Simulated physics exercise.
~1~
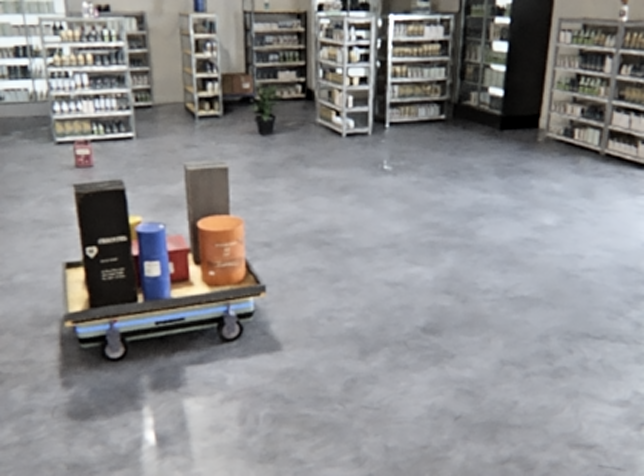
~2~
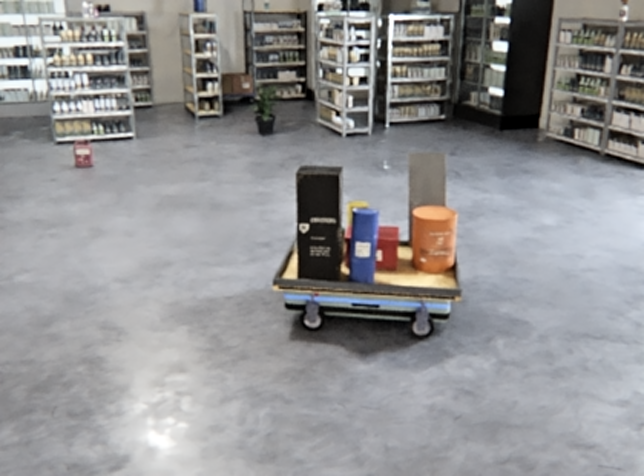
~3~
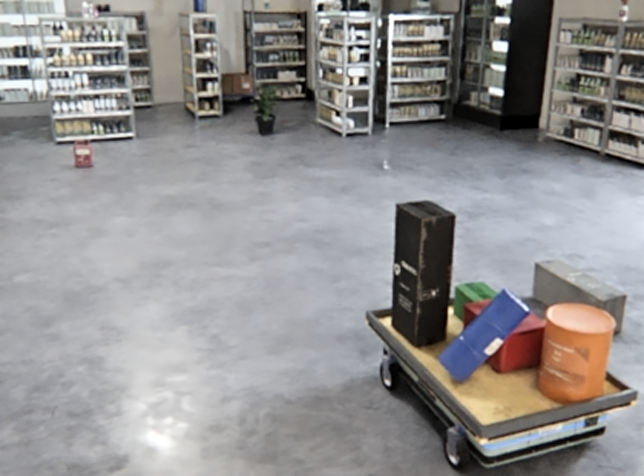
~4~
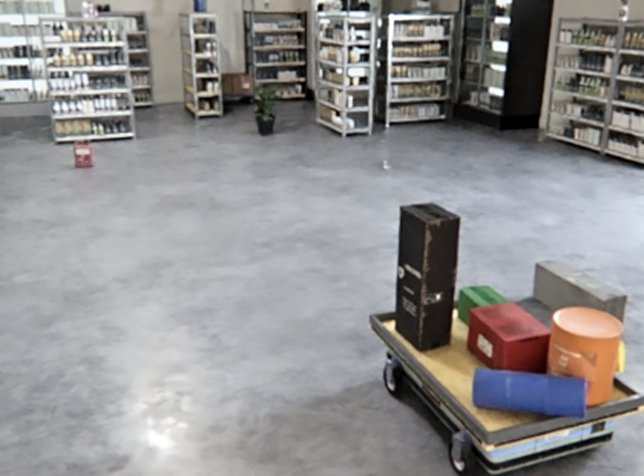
A low flat cart with a raised dark lip rolls rightward across a glossy grey floor, seen from a still, raised viewpoint in a room lined with stocked shelves. It carries a tall black box at left, a blue canister, a red tote and yellow canister behind it, an orange pail at right and a tall grey box at the back. As the cart turns toward the viewer, the grey box leans, then topples off the far side. A green parcel comes into view while the blue canister tips. Finally, the blue and yellow canisters lie on the deck, the black box and orange pail still upright.
